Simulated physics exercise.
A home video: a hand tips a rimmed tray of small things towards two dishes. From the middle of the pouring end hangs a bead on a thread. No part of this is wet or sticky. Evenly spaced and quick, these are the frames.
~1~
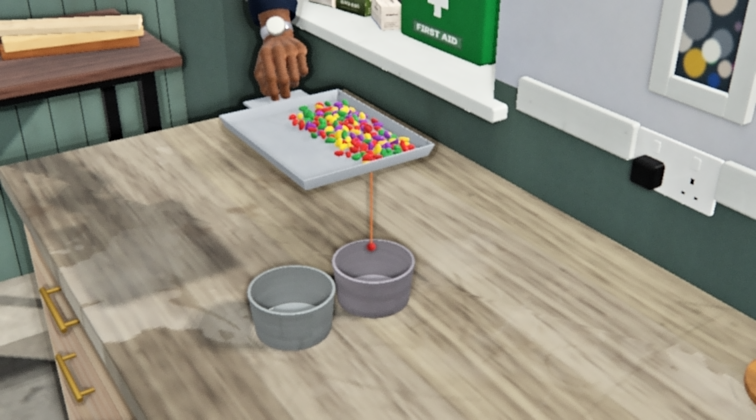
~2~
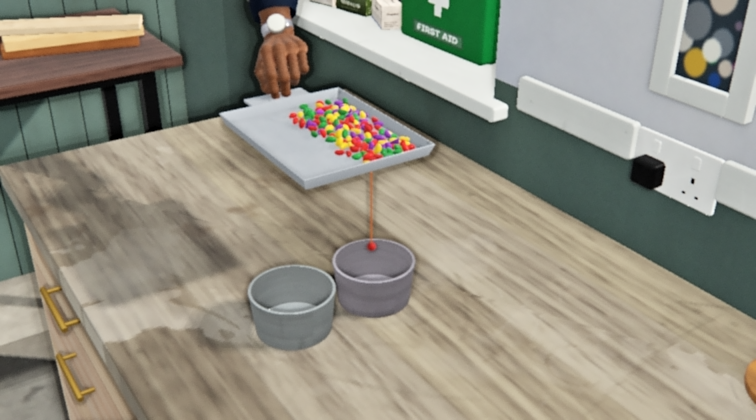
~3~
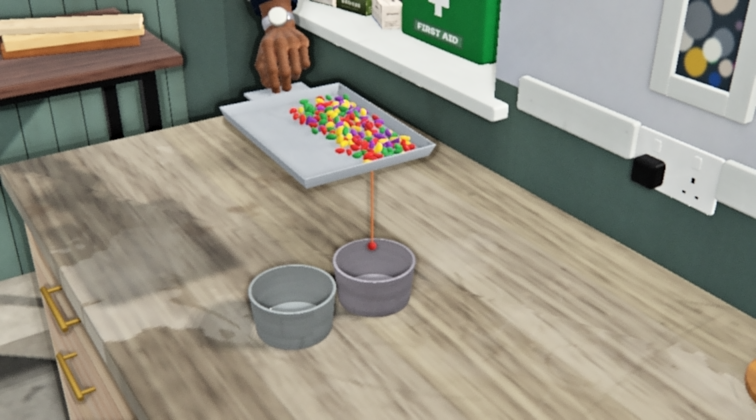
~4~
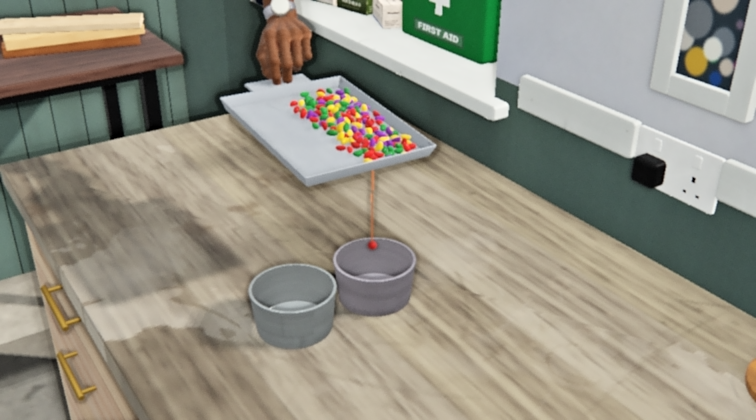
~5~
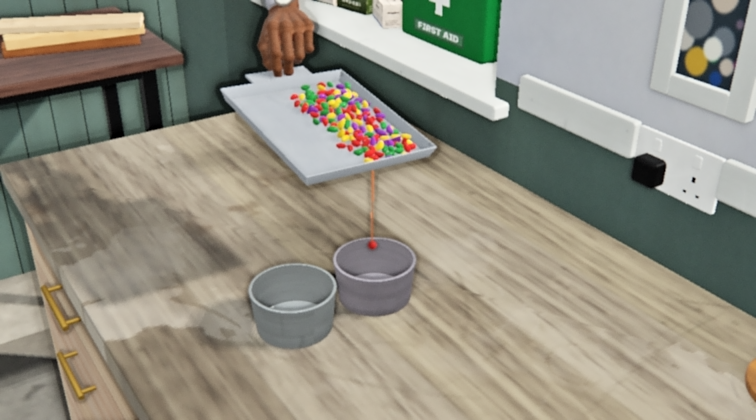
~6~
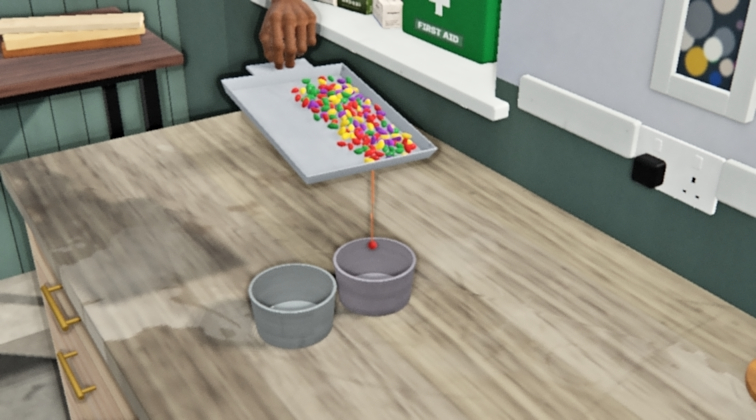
The footage shows a hand gradually raising the back of a rimmed tray of colourful jelly beans above two dishes on a wooden counter, tilting it slightly, while a red bead hangs on a thread from its front edge.
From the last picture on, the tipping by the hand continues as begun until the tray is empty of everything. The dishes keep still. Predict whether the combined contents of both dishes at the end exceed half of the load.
Looks like most of the load ends up spilled, you see.
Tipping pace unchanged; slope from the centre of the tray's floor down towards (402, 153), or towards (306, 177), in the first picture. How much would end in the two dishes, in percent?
It comes to about 0 per cent the first time and about 80 per cent the second.
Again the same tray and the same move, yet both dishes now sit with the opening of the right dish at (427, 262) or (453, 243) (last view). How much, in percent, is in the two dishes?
About 70 and 90 per cent respectively.
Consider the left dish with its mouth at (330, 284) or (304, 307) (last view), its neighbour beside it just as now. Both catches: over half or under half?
Try 1: In excess of half; try 2: Not up to half.
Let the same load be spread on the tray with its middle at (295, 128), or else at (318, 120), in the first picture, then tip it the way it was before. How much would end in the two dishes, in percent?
First case around 30 %, second case around 20 %.
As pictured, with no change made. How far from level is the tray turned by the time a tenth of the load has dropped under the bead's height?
At roughly 70°.
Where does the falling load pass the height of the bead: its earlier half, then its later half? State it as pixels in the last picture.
Early-half point (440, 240); late-half point (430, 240).
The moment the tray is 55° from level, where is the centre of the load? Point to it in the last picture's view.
Somewhere about pixel (395, 130).
Just after the last frame, tray tipped steeply; almost all on the tray; just a few in the air.
A moment on, tray tipped right over; about a tenth on the tray; roughly a quarter in the right dish; roughly two thirds outside both; about a tenth in the air.
Further on, tray tipped past a quarter turn; roughly a quarter in the right dish; the larger part outside both.
When it is over, tray tipped past a quarter turn; not one in the left dish; roughly a quarter in the right dish; the larger part outside both.
